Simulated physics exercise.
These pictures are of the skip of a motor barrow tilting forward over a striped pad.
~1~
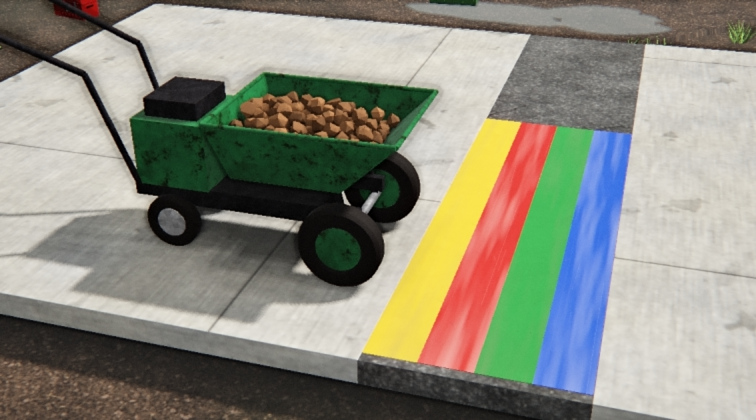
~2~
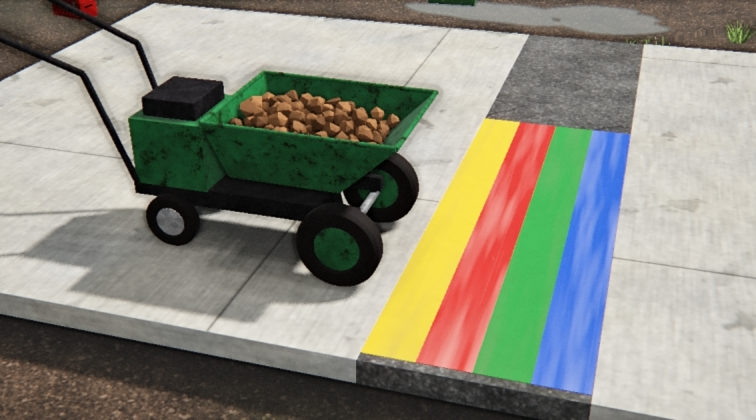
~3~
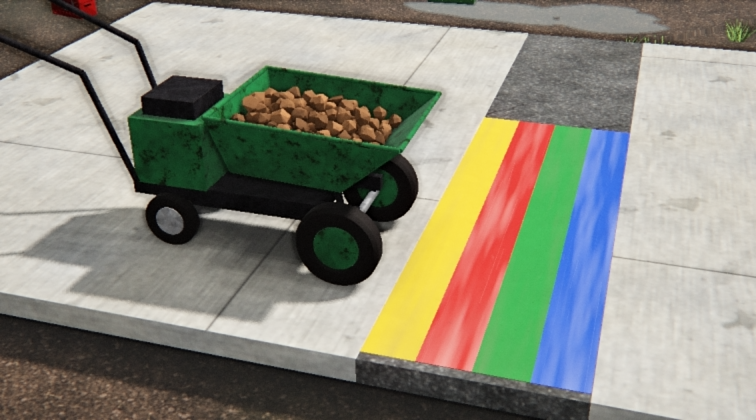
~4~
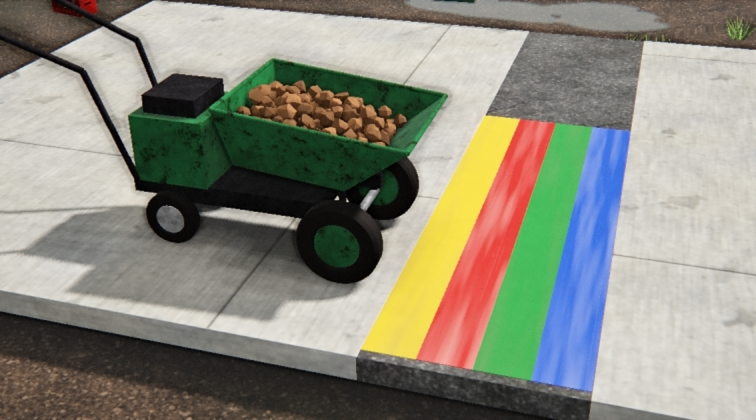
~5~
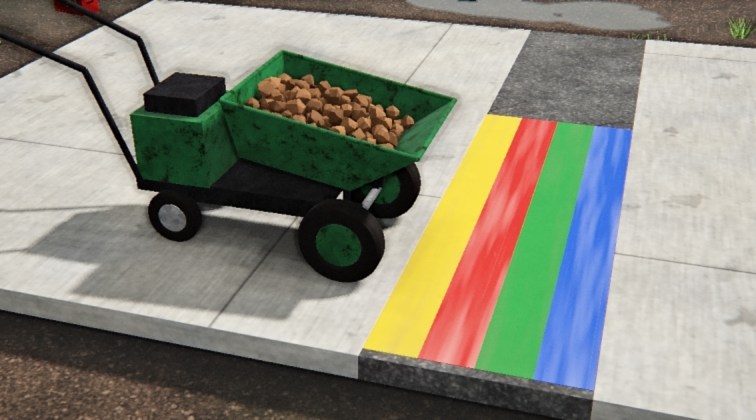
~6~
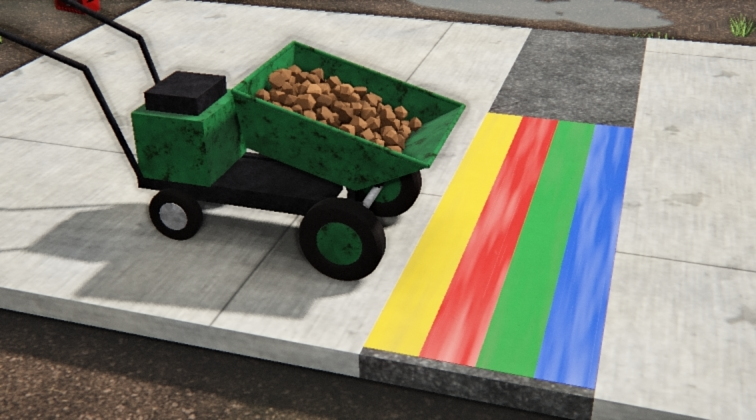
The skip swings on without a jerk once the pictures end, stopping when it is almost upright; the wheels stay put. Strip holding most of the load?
Green.
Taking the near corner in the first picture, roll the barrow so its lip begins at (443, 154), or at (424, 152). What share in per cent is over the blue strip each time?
Roughly 30 per cent at the first spot and 30 per cent at the second.
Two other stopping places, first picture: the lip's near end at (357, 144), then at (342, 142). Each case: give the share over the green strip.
Okay, so the first one ends at 20 % and the second at 20 %.
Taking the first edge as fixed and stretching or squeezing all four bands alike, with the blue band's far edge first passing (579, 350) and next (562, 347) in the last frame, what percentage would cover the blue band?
About 20 per cent first, then about 20 per cent.
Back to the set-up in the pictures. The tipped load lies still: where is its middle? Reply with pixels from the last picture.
Close to (541, 266) in the last picture.
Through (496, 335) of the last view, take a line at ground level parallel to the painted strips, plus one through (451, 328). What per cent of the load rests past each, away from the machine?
Roughly 50 per cent, then roughly 70 per cent.
Shortly afterwards, skip tipped steeply; the whole lot in the skip.
Next, skip tipped right over; near half in the skip; a little over the red strip; near a quarter over the green strip; a little over the blue strip.
Some moments later, skip tipped right over; near a third in the skip; only a few over the yellow strip; a little over the red strip; near a third over the green strip; near a quarter over the blue strip; a little off the paint.
In the end, skip tipped right over; near a third in the skip; only a few over the yellow strip; a little over the red strip; near a third over the green strip; near a quarter over the blue strip; a little off the paint.
